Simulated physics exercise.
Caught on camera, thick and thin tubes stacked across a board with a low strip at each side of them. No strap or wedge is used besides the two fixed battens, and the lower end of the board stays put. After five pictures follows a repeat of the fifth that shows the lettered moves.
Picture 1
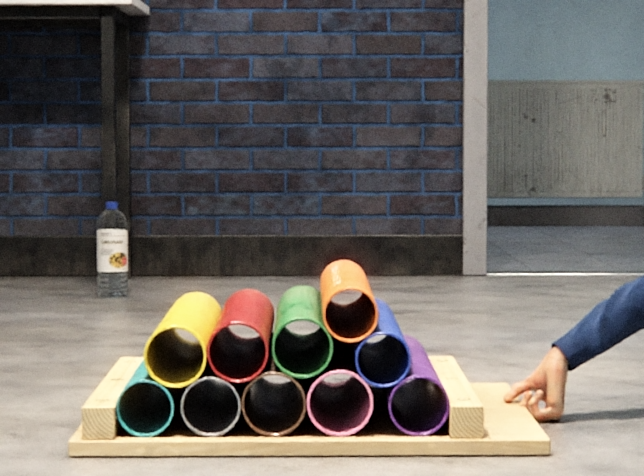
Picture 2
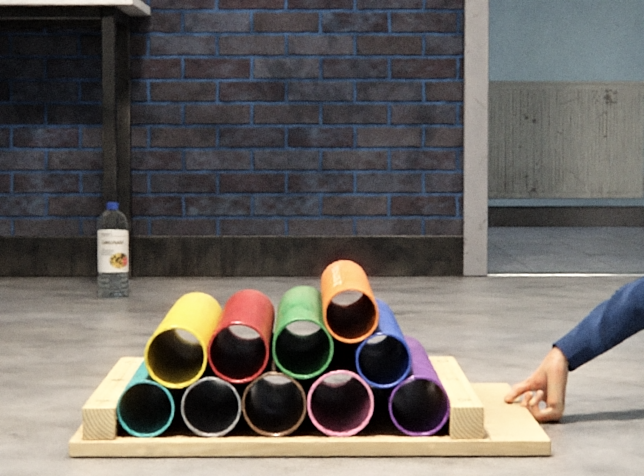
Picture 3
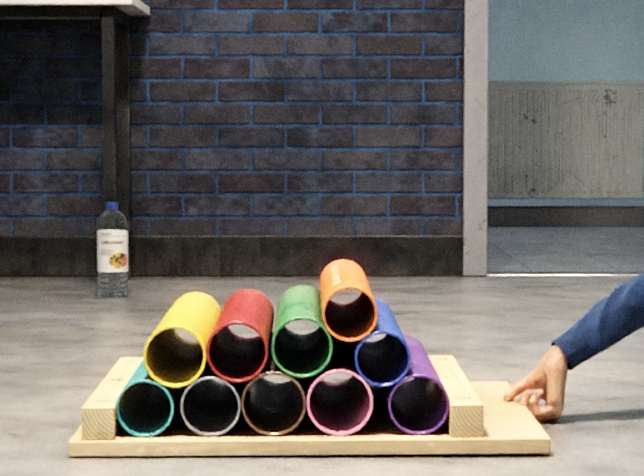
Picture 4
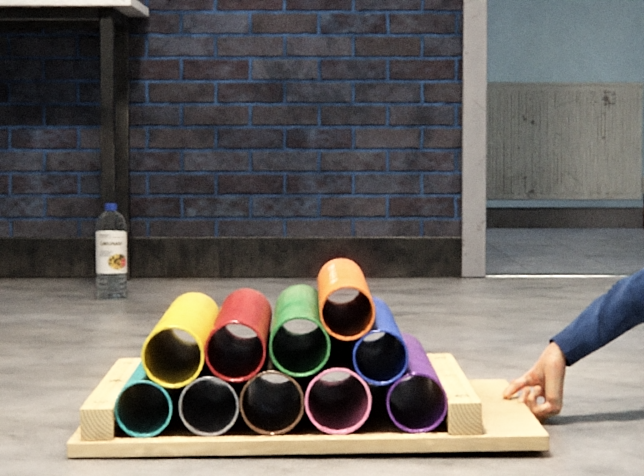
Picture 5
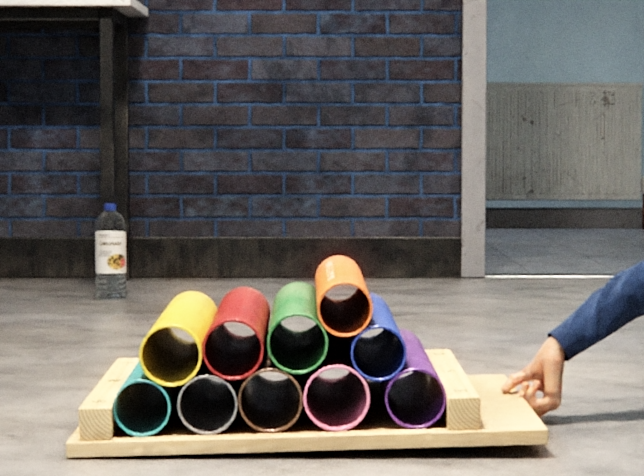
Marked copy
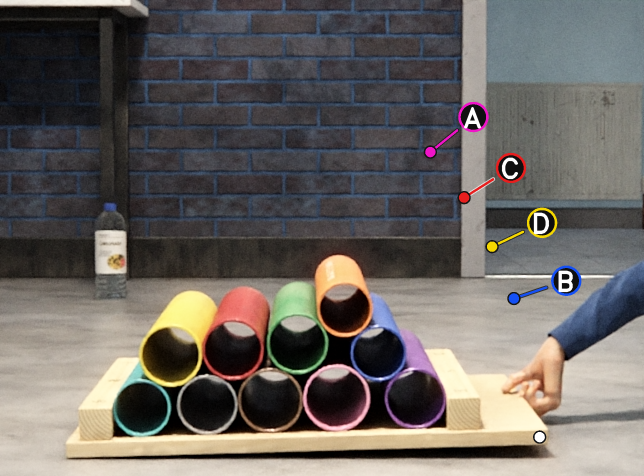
A hand at the right held the end of a wooden board stacked with colourful tubes, keeping almost still at first, then raised that end very slightly, and the tubes tilted a little with it.
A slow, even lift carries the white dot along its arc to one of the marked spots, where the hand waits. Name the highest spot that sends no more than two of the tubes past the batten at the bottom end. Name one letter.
Raise it to B.
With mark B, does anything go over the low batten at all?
At B: No.
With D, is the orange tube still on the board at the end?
No, with D.
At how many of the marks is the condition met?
The number is one.
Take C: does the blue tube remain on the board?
No, with C.
On the marked copy, A at (430, 152); B at (514, 299); C at (464, 198); D at (492, 247); the white dot at (539, 437).
Following B. Soon after the start, board at 14°.
Later, board at 19°.
In the end, board at 19°, none over the low batten.
As for the rest, A five over the low batten; C five over the low batten; D four over the low batten (yellow, red, green, orange).
